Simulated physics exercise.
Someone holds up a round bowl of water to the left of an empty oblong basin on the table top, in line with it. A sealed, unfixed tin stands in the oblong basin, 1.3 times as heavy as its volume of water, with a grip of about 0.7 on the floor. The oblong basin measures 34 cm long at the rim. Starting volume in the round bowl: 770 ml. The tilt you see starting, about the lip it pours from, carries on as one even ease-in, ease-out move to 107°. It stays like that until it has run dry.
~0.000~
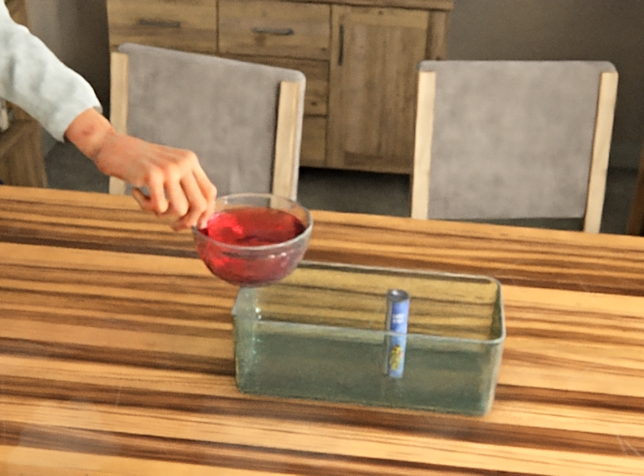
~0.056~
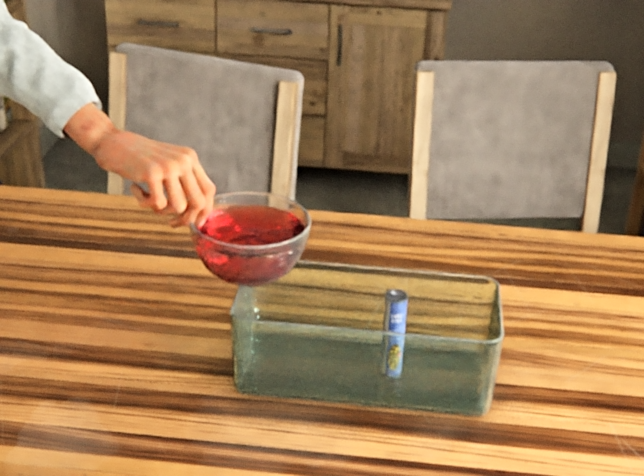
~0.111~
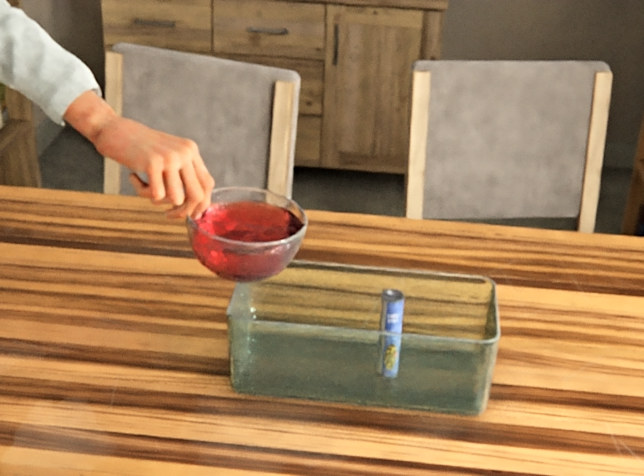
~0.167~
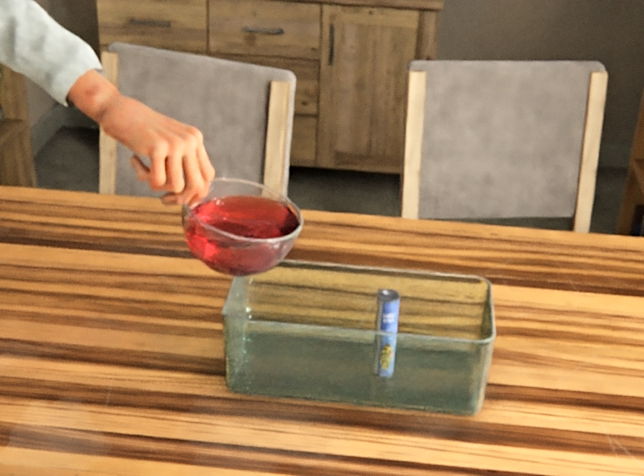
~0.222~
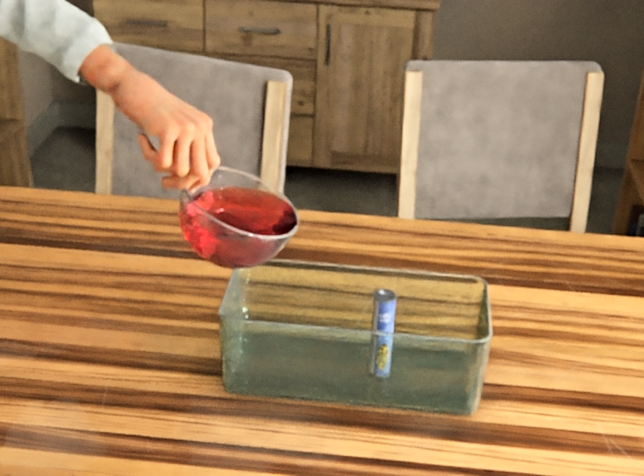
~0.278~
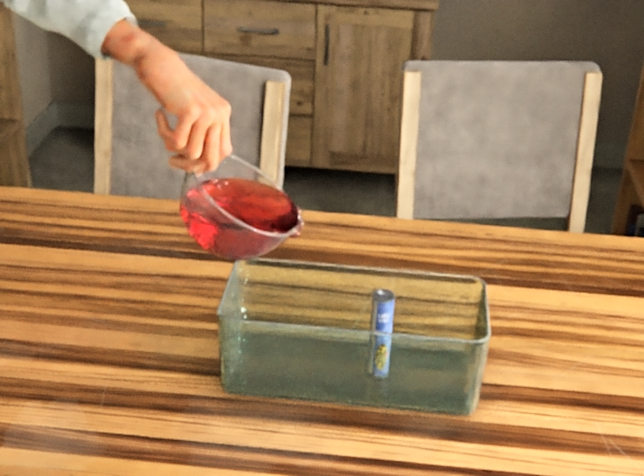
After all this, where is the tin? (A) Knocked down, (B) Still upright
Answer: A.
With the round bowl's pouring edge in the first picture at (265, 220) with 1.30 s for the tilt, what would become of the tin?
Then it remains upright.
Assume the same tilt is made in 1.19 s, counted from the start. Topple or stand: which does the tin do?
Well, the tin simply tips.
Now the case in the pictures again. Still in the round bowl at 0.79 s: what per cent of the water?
Near 0 percent, more or less.
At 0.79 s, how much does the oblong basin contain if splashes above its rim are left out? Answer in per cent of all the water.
Some 94 percent of the total.
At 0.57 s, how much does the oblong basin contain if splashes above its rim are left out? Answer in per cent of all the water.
The basin holds roughly 20 in a hundred parts at that moment.
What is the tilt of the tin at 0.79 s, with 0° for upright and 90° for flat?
The lean is some 30° away from upright.
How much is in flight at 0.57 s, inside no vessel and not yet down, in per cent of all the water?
It comes to about 52 percent.
After 0.57 s the tilt is 92° and 28 per cent is still to pour; the tin stands where it began.
After 0.79 s the tilt is 107° and 0 per cent is still to pour; the tin leans 32°.
After 1.01 s the tilt is 107° and 0 per cent is still to pour; the tin lies on its side.
After 1.26 s the tilt is 107° and 0 per cent is still to pour; the tin lies on its side.
In the end the tin lies on its side.
